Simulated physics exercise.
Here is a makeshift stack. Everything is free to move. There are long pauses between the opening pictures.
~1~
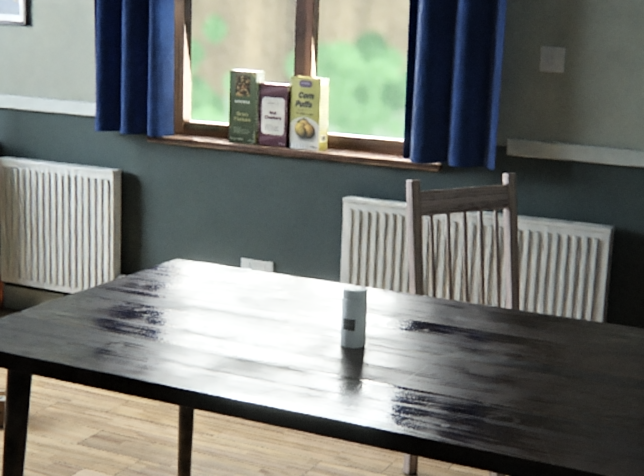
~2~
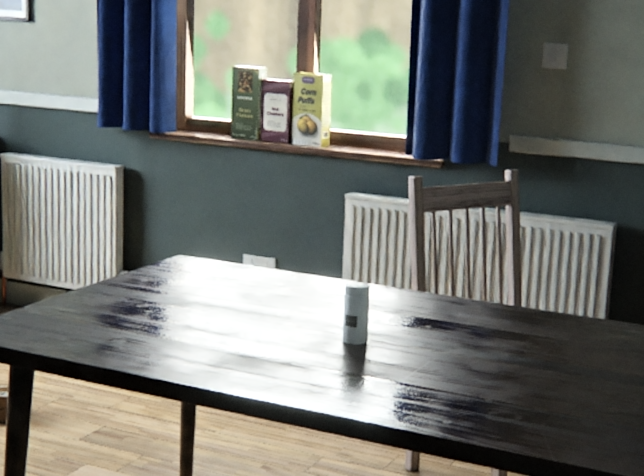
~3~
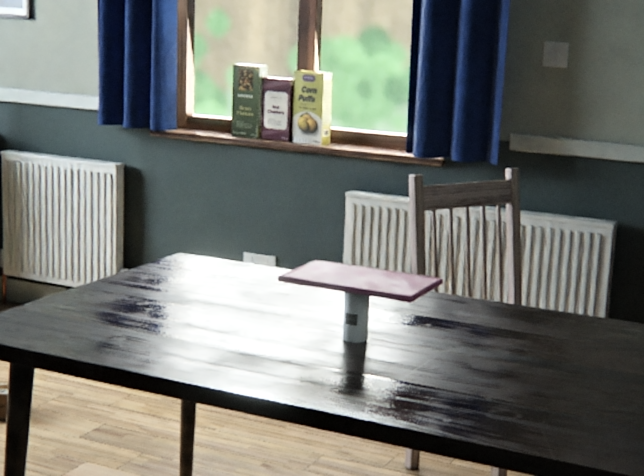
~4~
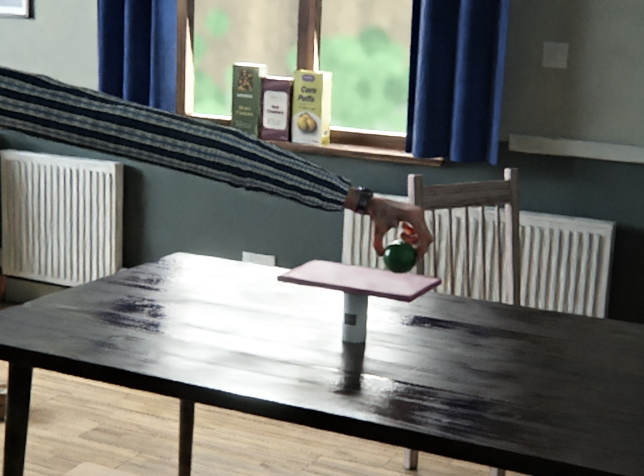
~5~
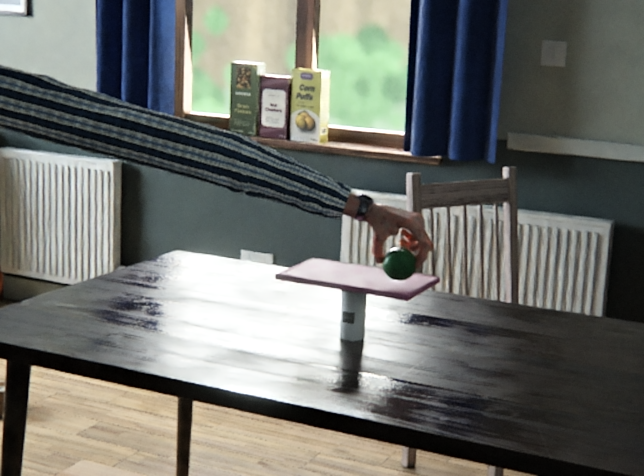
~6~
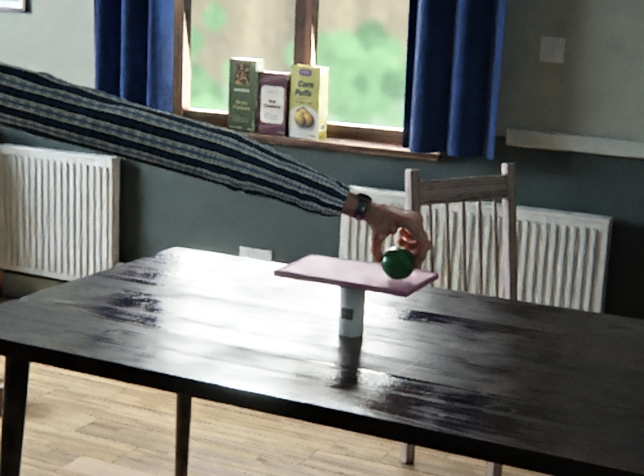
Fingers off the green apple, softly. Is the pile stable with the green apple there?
As it turns out, it gives way.
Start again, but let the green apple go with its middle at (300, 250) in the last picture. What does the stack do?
Then it comes apart.
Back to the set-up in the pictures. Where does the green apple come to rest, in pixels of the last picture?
Around (482, 346).
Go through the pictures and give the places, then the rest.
The last thing is not in view yet; white shaker (354, 316), in the first picture.
The last thing is not in view yet; white shaker (356, 313), in the second picture.
The last thing is not in view yet; white shaker (356, 311), in the third picture.
On its way; green apple (400, 257); white shaker (355, 311), in the fourth picture.
Set down, still held; green apple (400, 264); white shaker (353, 309), in the fifth picture.
Set down, still held; green apple (398, 263); white shaker (352, 306), in the sixth picture.
Then, 0.40 s after the last picture, green apple now fallen; pink lid tipped 49° from how it was.
Then, 0.70 s after the last picture, pink lid now fallen; white shaker slid a little.
At rest, fallen, green apple and pink lid; white shaker in place. Seen from the same camera at the end, green apple near (482, 346). The stack loses its balance.
